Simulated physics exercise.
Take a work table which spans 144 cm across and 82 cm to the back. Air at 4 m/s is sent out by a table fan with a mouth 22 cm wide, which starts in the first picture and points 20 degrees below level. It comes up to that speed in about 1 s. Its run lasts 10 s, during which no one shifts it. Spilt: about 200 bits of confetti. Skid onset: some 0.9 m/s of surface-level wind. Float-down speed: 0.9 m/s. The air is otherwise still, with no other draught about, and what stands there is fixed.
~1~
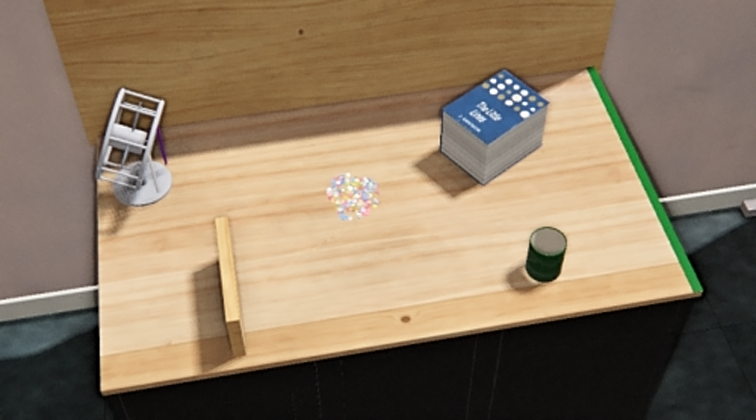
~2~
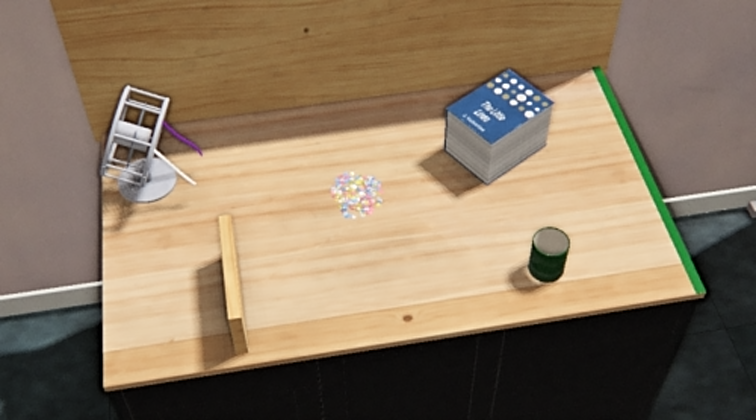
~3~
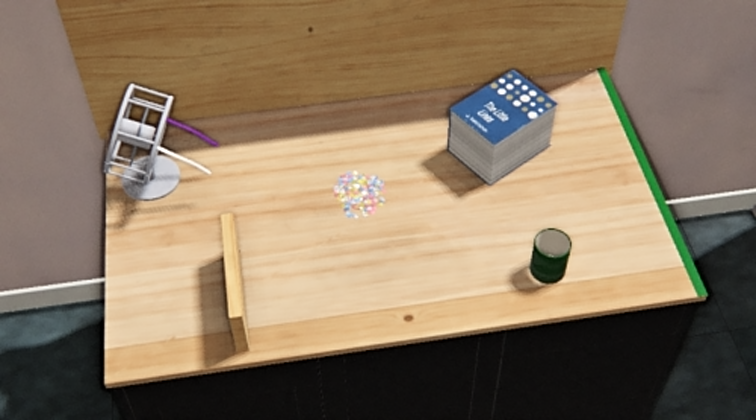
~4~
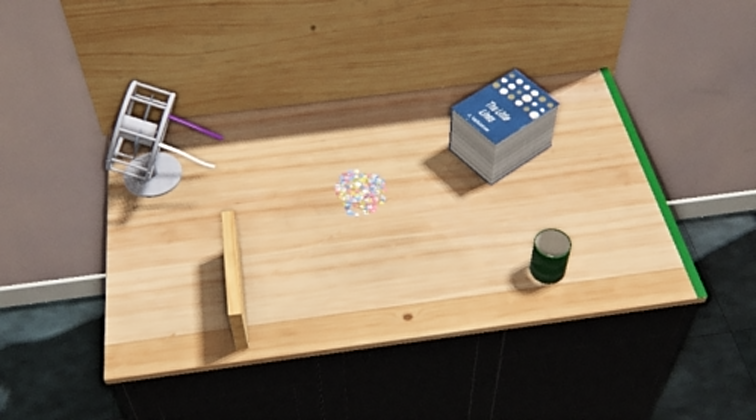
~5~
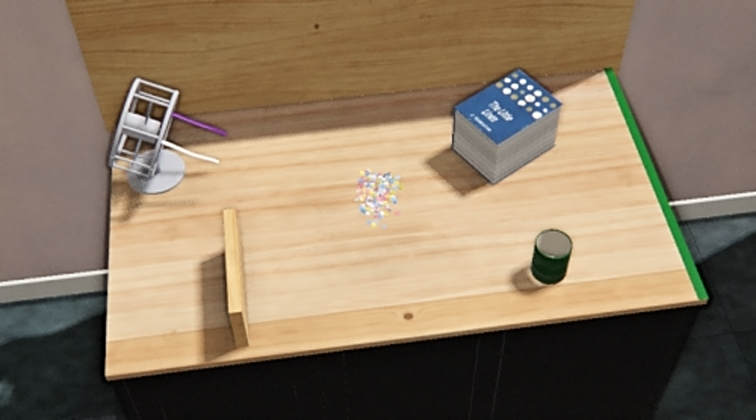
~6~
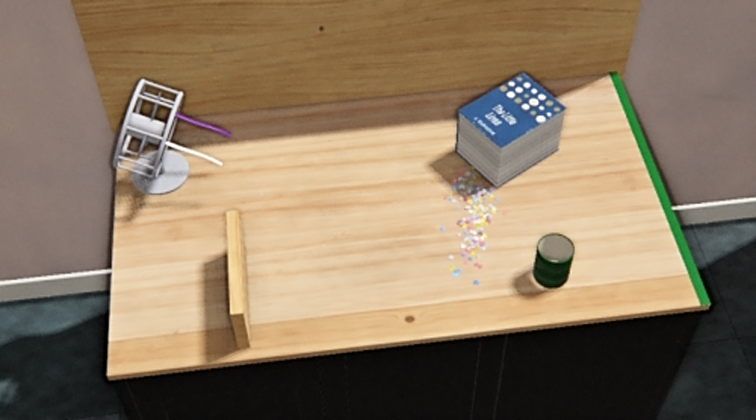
A wooden table held a fan, an upright board, a thick blue book and a green can, and the confetti lay still in the middle before scattering right toward the book and can.
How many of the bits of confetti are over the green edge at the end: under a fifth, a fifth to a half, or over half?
Share over green edge = above one half.
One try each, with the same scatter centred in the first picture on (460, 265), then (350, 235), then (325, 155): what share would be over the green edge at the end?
Taking the three spots in order, you'd get around 0 percent, 0 percent and 100 percent.
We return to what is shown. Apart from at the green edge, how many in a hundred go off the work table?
The share comes to some 20 per cent.
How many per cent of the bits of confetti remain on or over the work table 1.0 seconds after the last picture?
Close to 10 in a hundred are still there at that time.
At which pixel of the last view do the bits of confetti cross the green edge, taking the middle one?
Midpoint of crossings, approx. (684, 238).
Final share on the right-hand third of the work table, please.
Something close to 0 % ends up there.
Then, 1.0 s after the last picture, 70 % are over the green edge; 86 % have settled or left.
Then, 2.2 s after the last picture, 77 % are over the green edge; 94 % have settled or left.
Then, 4.6 s after the last picture, 80 % are over the green edge; 99 % have settled or left.
Then, 9.1 s after the last picture, at the end, 80 % are over the green edge.
